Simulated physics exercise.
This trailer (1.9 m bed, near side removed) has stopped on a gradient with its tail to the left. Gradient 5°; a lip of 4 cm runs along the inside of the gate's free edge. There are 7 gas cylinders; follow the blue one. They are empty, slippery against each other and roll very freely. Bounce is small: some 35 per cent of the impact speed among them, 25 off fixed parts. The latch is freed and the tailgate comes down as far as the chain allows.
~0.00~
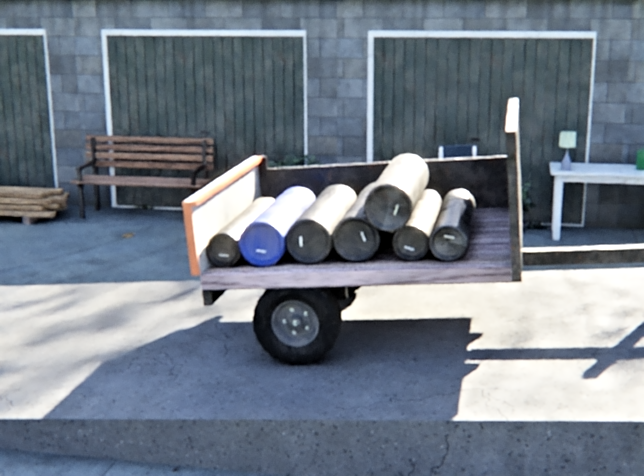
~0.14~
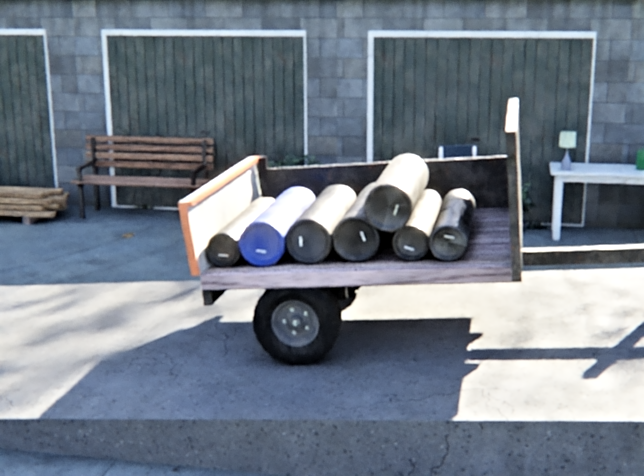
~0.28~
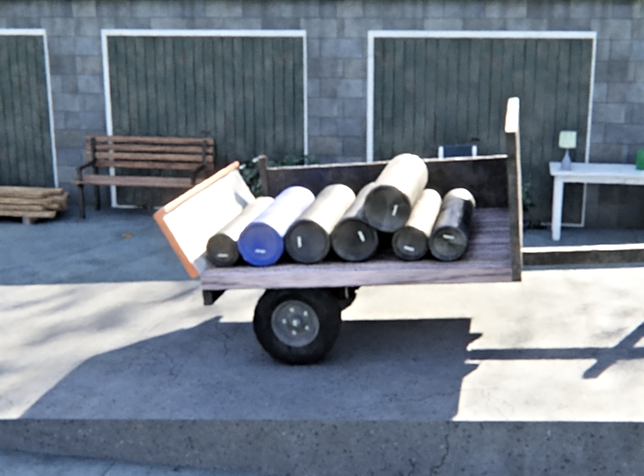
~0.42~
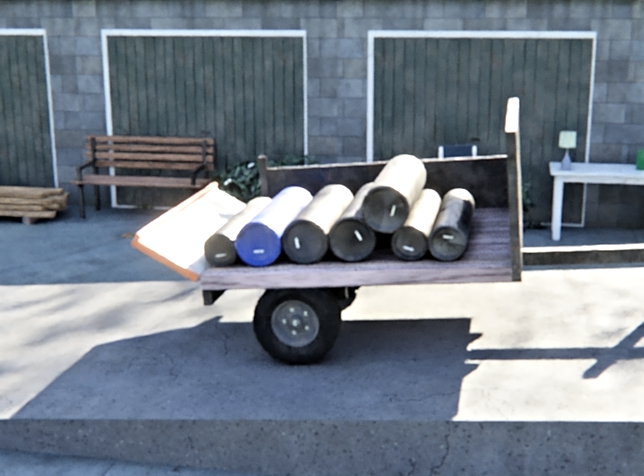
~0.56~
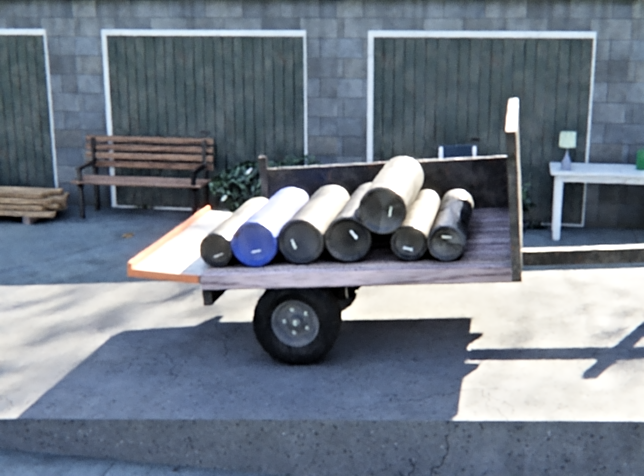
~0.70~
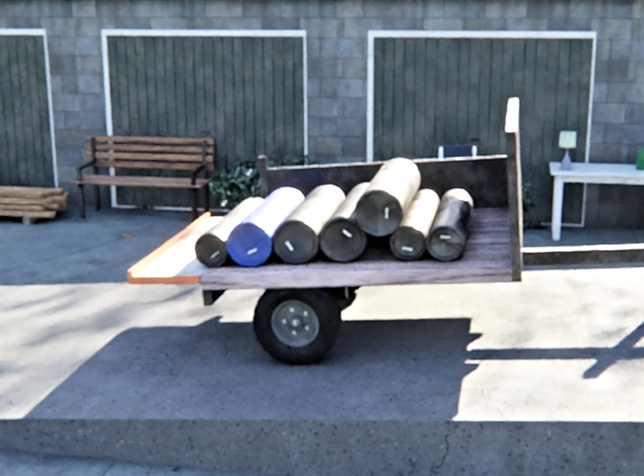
The clip shows a trailer holding a row of cylinders, one of them blue, with another resting on top; the left-hand gate swings outward and down until roughly flat, and the leftmost cylinders, including the blue one, roll slightly left.
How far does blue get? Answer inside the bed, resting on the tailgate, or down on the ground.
The blue cylinder comes to rest resting on the tailgate.
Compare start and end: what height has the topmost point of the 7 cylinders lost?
Some 25 cm lower.
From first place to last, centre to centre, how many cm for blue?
About: Blue 50.
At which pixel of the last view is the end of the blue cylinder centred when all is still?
At about (182, 247).
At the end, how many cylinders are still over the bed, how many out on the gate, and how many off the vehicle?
5, 2 and 0.
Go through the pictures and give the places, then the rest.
In the first picture, blue (261, 244); gate 85° above level, tip at (187, 205); 6 of the 7 make up the bottom layer on the bed.
In the second picture, blue (261, 244); gate 82° above level, tip at (183, 205).
In the third picture, blue (260, 244); gate 59° above level, tip at (158, 215).
In the fourth picture, blue (257, 244); gate 28° above level, tip at (136, 243).
In the fifth picture, blue (254, 244); gate 3° above level, tip at (131, 272).
In the sixth picture, blue (249, 245); gate 4° below level, tip at (132, 280).
Then, 0.9 s in, blue is on the bed, 25 cm short of the hinge, rolling left; 0 of 7 are out.
Then, 1.1 s in, blue is on the bed, 15 cm short of the hinge, rolling left; 0 of 7 are out.
Then, 1.4 s in, blue is on the bed, 5 cm short of the hinge, rolling left; 0 of 7 are out.
Then, 1.6 s in, blue is on the gate, 10 cm past the hinge, rolling left; 0 of 7 are out.
In the end (2.6 s), blue is on the gate, 15 cm past the hinge; 0 of 7 are out.
